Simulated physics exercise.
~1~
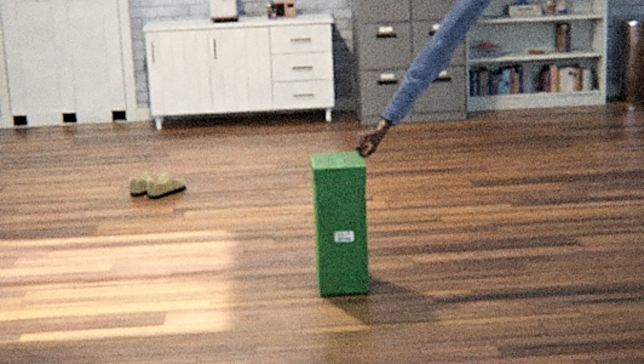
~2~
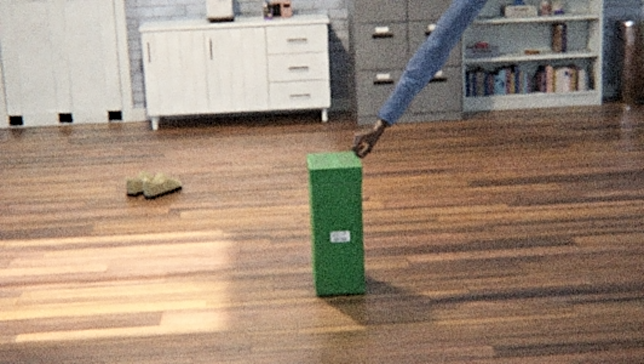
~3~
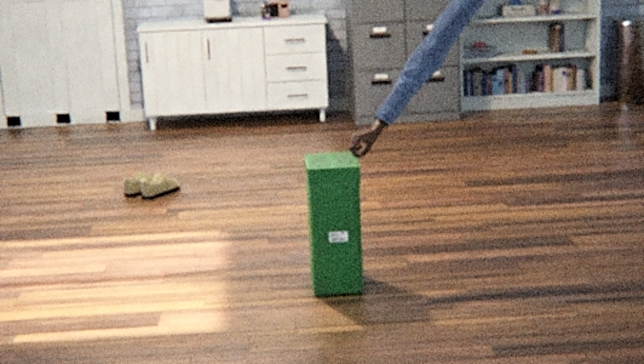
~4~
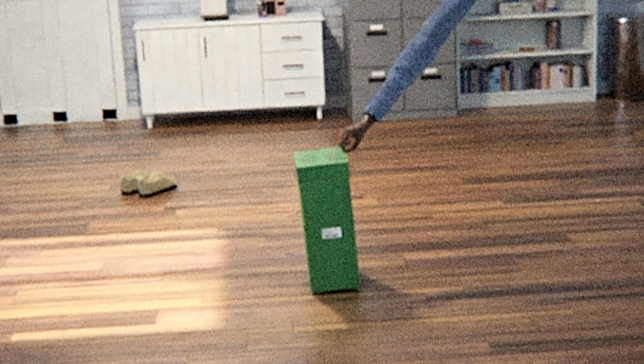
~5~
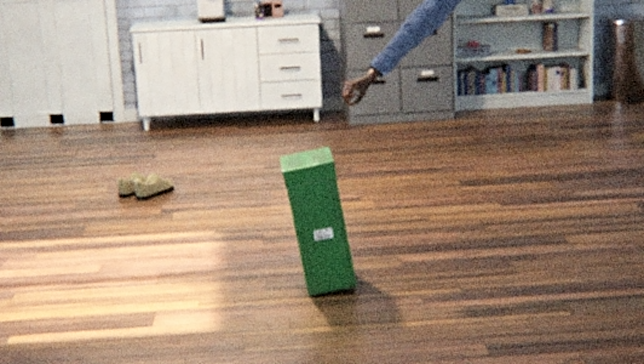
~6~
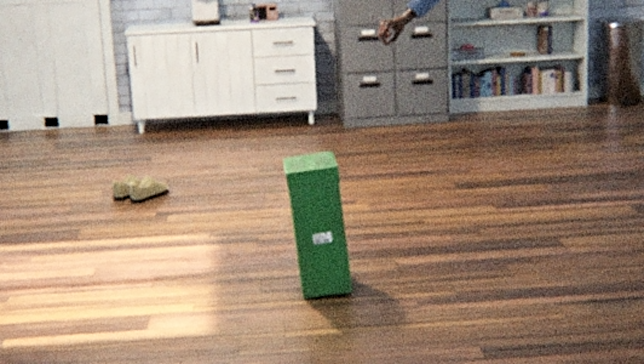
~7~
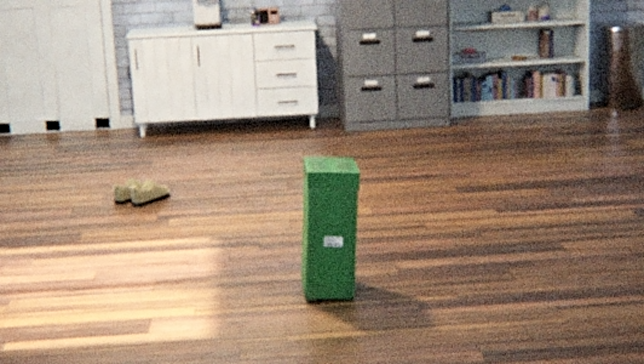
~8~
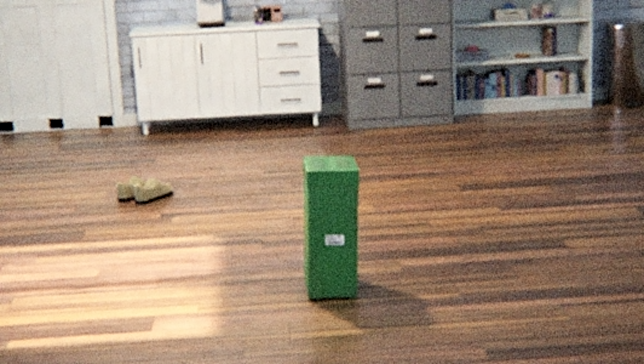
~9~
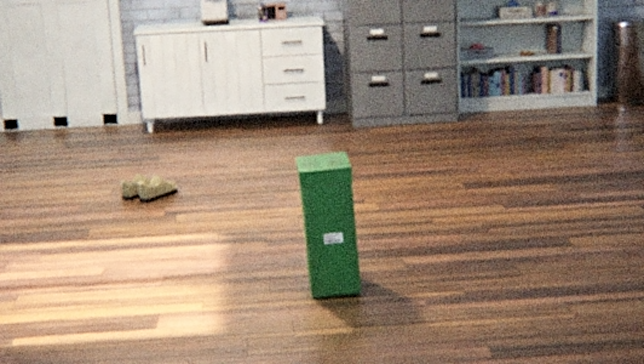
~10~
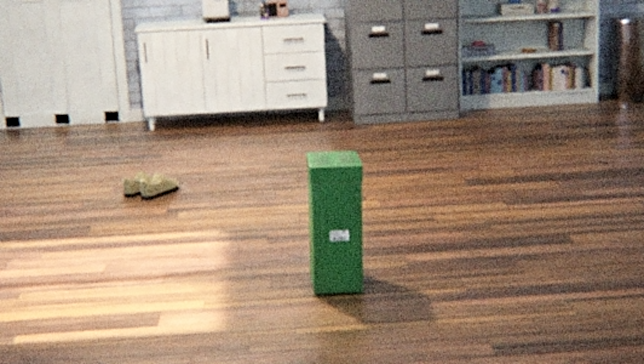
In a room with a wooden floor, seen from slightly above by a gently swaying camera, a tall green box with a small white label stands near the centre. Olive shoes lie to its left, and white cabinets, grey filing drawers and a bookshelf line the back wall. A hand on a blue-sleeved arm reaches in from the upper right and pushes the box's top to the left. The box tips left as the hand lets go and withdraws. It rocks back upright, leans slightly left once more, then settles standing on its base.
